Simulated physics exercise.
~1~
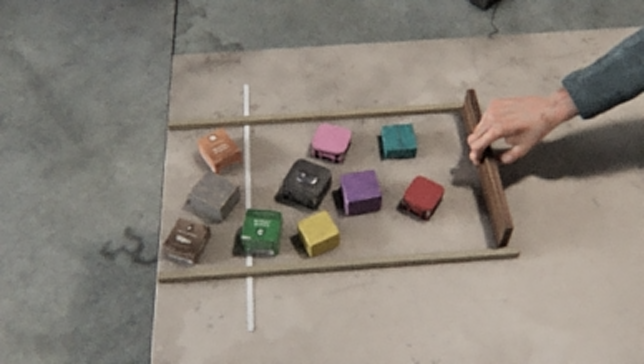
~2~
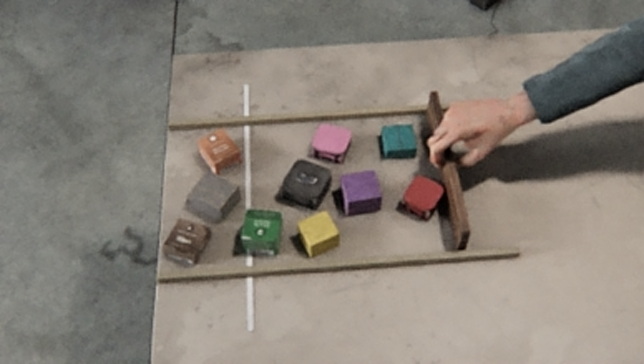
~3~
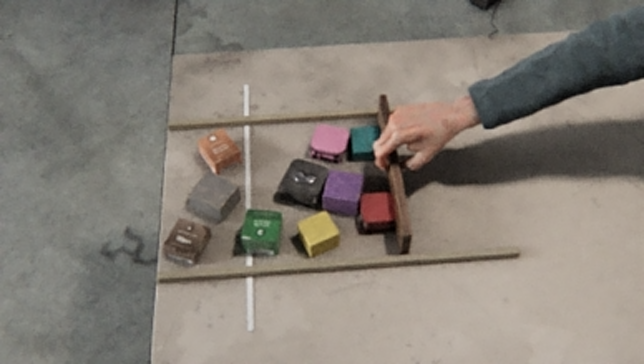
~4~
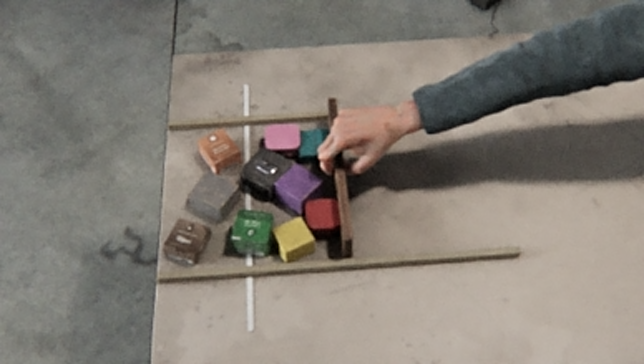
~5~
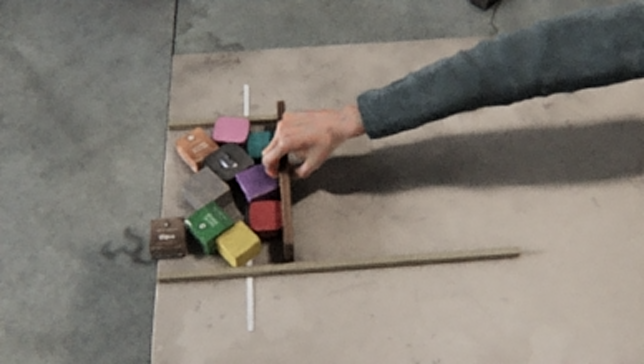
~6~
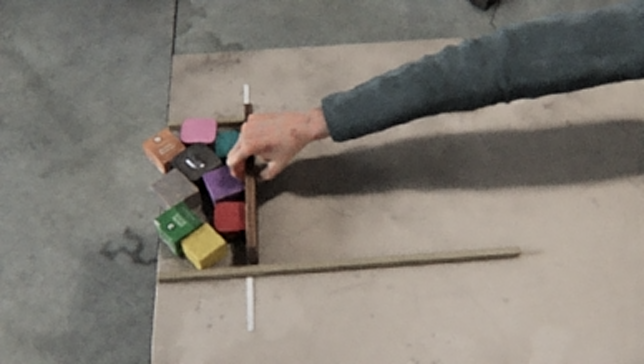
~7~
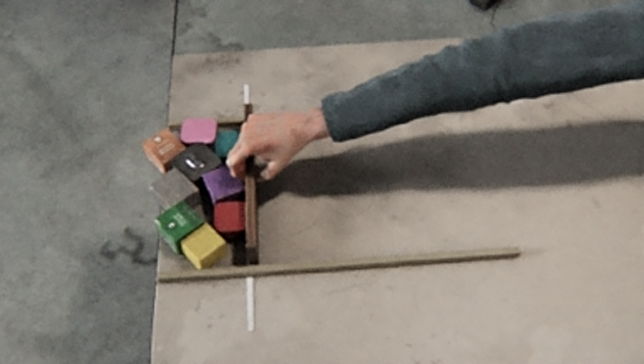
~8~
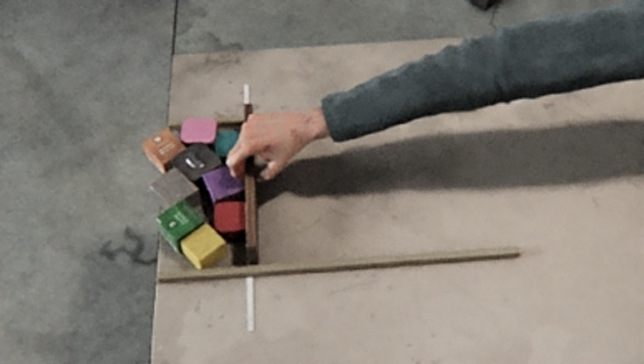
A hand in a dark grey-green sleeve reaches in from the right, holding an upright brown board on a pale tabletop seen from above, with grey floor beyond its left edge. Between two wooden rails sit small blocks in orange, grey, brown, pink, black, green, yellow, teal, purple and red, near a white tape line. The hand slides the board left, gathering the red, teal and purple blocks, then the rest, into a tight cluster. The cluster shifts toward the left edge, and the brown block drops out of view. The board stops at the tape, with the remaining blocks crowded at the edge, some jutting over it.
